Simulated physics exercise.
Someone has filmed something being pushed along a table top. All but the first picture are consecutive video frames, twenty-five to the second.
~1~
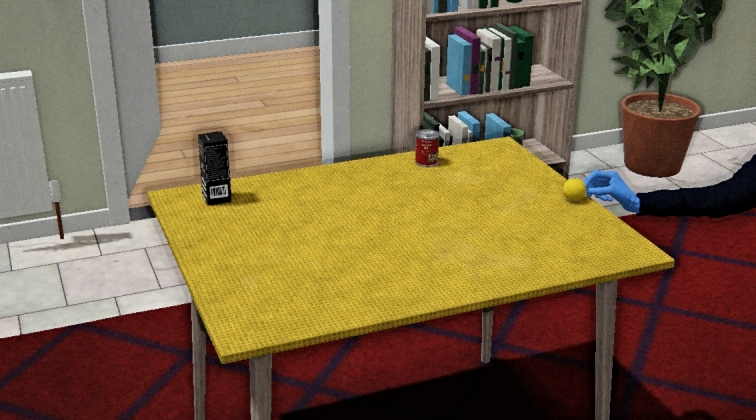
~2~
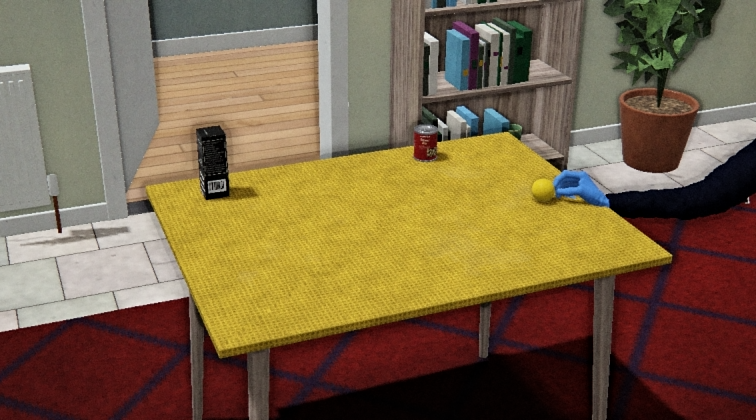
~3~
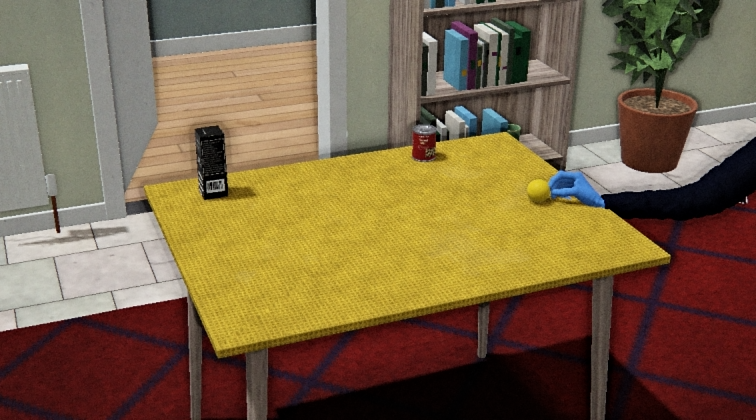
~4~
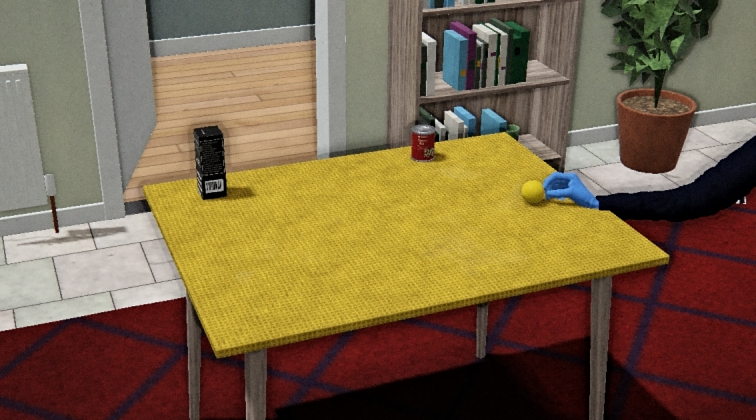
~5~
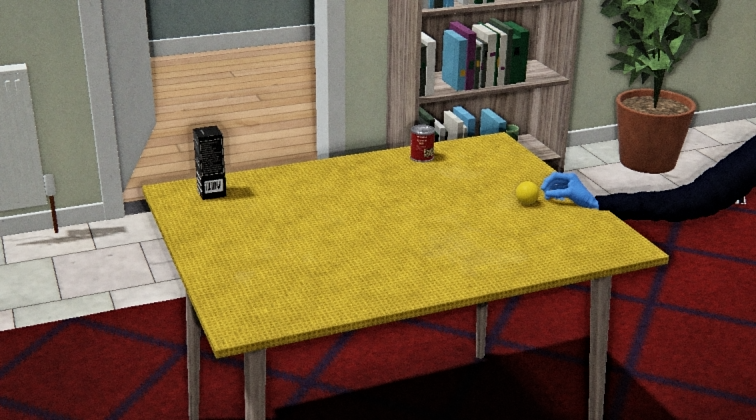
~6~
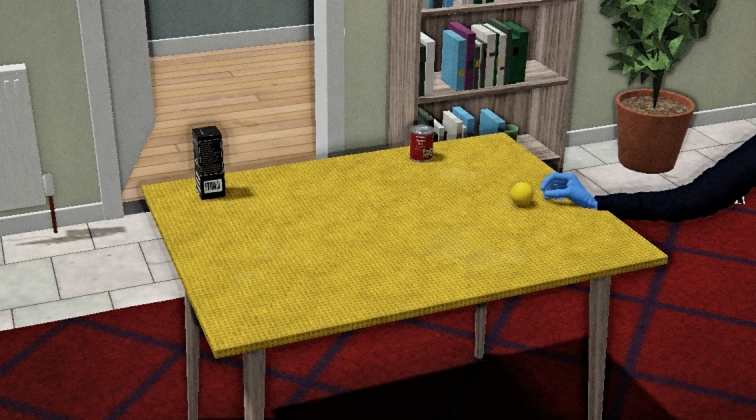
A blue-gloved hand on a dark-sleeved arm reaches in from the right over a yellow-topped table, seen from slightly above in a room with a red patterned carpet, bookshelf and potted plant. A yellow lemon sits at the fingertips, with a red can near the back edge and a black box at left. The hand pushes the lemon leftward, then stays back as the lemon slides slightly farther left.
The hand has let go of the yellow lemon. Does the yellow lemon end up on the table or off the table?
The yellow lemon remains on top.
Then, 0.20 s past the last view, yellow lemon displaced about its own width near (503, 197).
Then, 0.40 s past the last view, yellow lemon displaced well along near (493, 199).
Finally, moved from the start, yellow lemon. Final places as the last picture's camera would see them, yellow lemon near (490, 199).
